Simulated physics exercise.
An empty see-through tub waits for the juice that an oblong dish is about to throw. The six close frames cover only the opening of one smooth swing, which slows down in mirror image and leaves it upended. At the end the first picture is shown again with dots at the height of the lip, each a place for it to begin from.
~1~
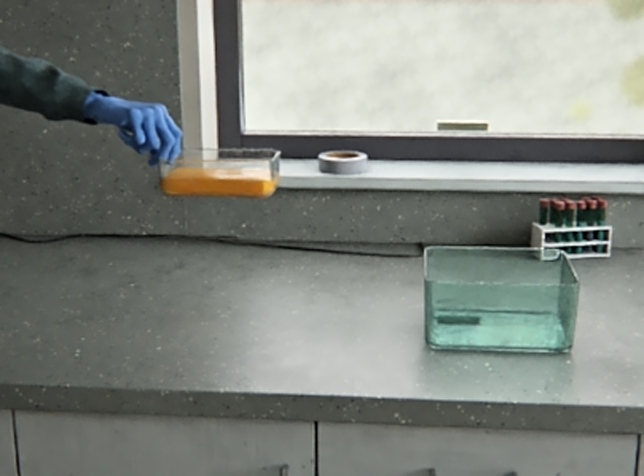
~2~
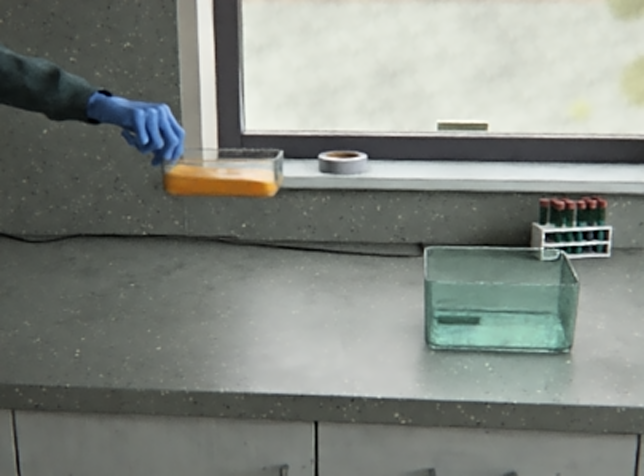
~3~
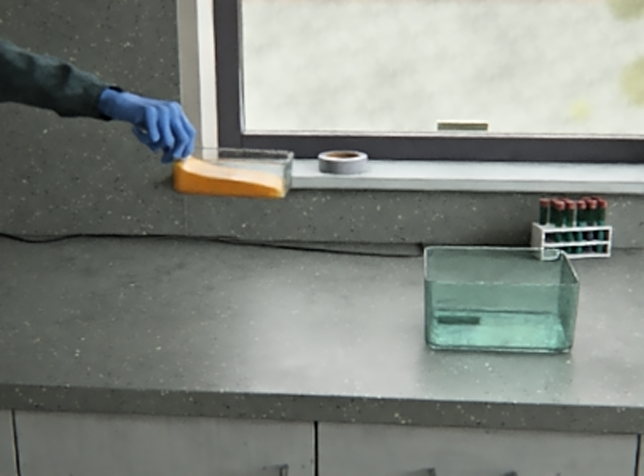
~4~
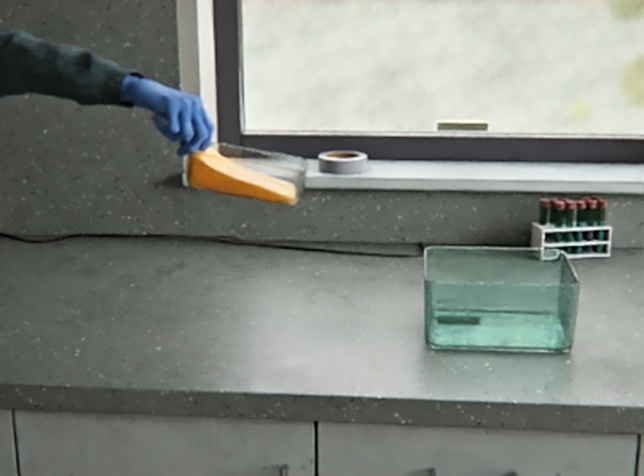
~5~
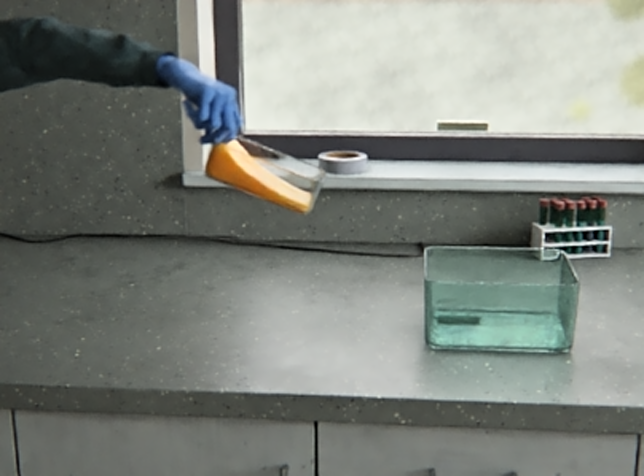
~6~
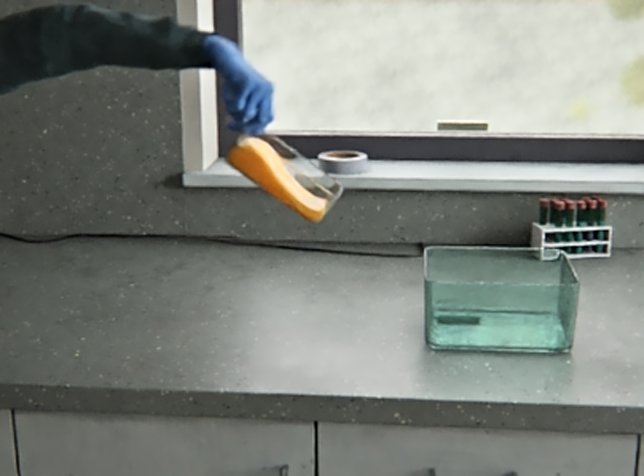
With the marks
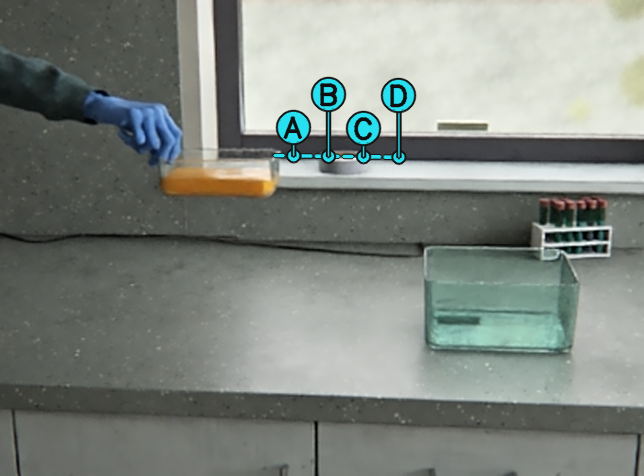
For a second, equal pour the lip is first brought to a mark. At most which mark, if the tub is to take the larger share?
Choose A.
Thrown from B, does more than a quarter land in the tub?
Yes, clearly.
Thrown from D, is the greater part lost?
No, not at all.
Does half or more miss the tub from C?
No.
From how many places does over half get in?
All four.
On the marked copy, A at (293, 155); B at (328, 156); C at (363, 156); D at (398, 157).
If A is chosen, about 63 % lands in the tub, 30 % falls short and 7 % goes beside or beyond.
If B is chosen, about 82 % lands in the tub, 16 % falls short and 3 % goes beside or beyond.
If C is chosen, about 89 % lands in the tub, 3 % falls short and 8 % goes beside or beyond.
If D is chosen, about 67 % lands in the tub, 2 % falls short and 31 % goes beside or beyond.
